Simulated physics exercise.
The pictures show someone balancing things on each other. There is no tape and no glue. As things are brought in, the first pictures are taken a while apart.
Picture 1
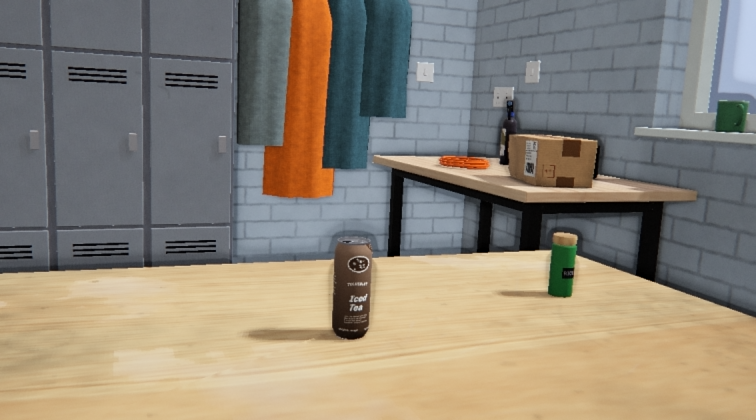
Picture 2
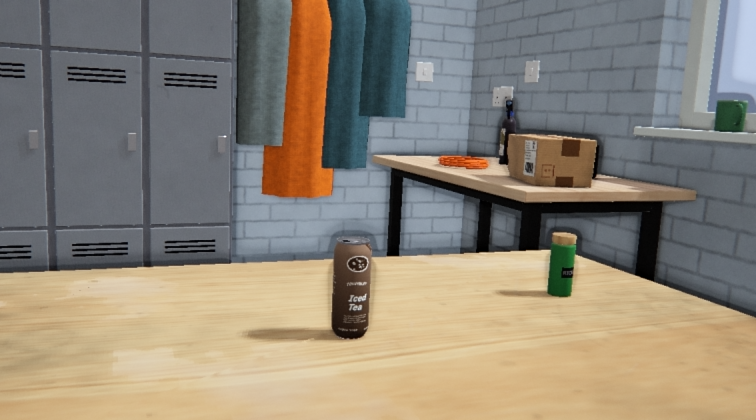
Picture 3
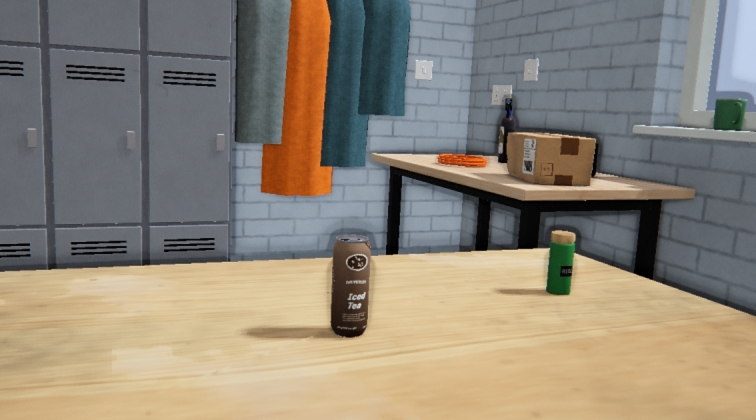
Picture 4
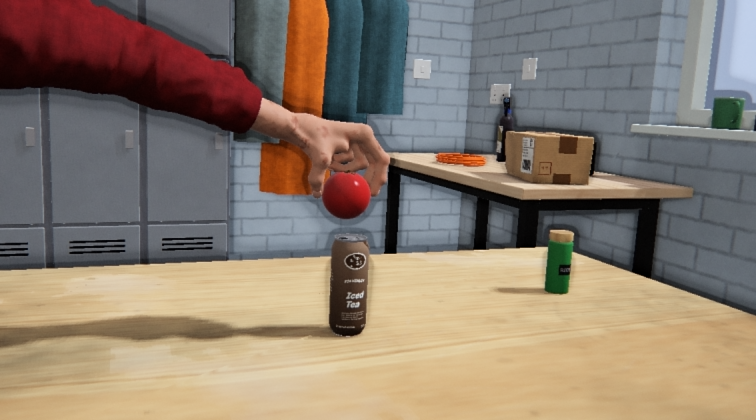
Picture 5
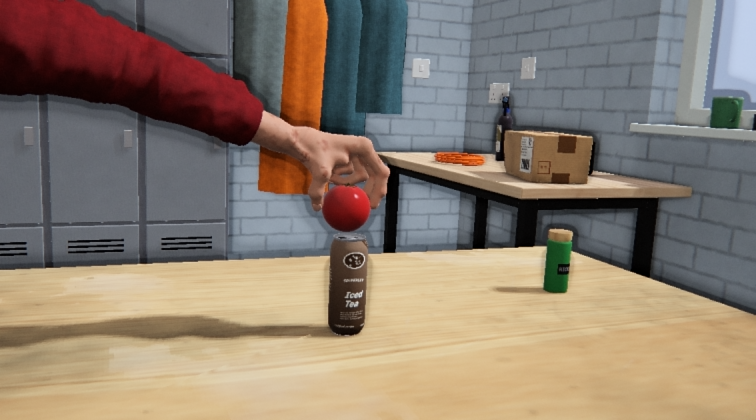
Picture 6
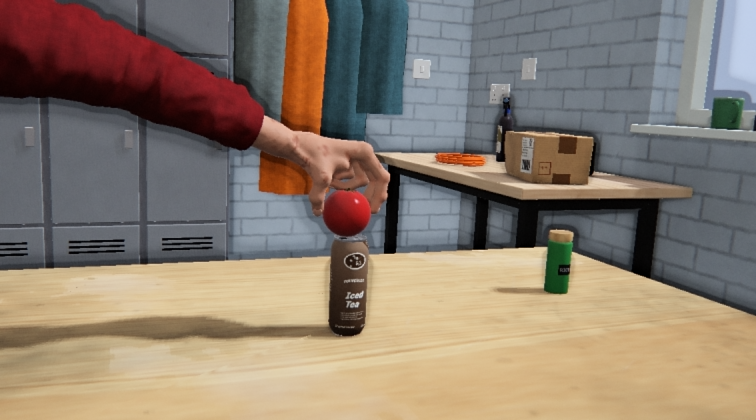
An arm in a red sleeve comes in from the left over a pale wooden table, seen from just above its surface in a room with grey lockers and hanging clothes. A brown iced tea can stands near the centre, with a green shaker to its right and a cardboard box on a bench behind. The hand lowers a red tomato slightly onto the can, while the view shifts barely.
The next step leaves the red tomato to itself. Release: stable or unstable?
The pile bears the load.
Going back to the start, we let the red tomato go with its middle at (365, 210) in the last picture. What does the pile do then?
After that, the pile stays intact.
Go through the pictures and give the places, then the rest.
The last thing is not in view yet; green shaker (563, 265), in the first picture.
The last thing is not in view yet; green shaker (562, 264), in the second picture.
The last thing is not in view yet; green shaker (561, 263), in the third picture.
Still above its spot; red tomato (346, 195); green shaker (559, 262), in the fourth picture.
Still above its spot; red tomato (346, 208); green shaker (558, 261), in the fifth picture.
In place under the hand; red tomato (347, 212); green shaker (559, 262), in the sixth picture.
Then, 0.60 s past the last view, nothing moves.
Then, 1.60 s past the last view, red tomato resting near (347, 213).
Finally, all 3 still in place. Final places as the last picture's camera would see them, red tomato near (347, 213). The pile keeps its balance.
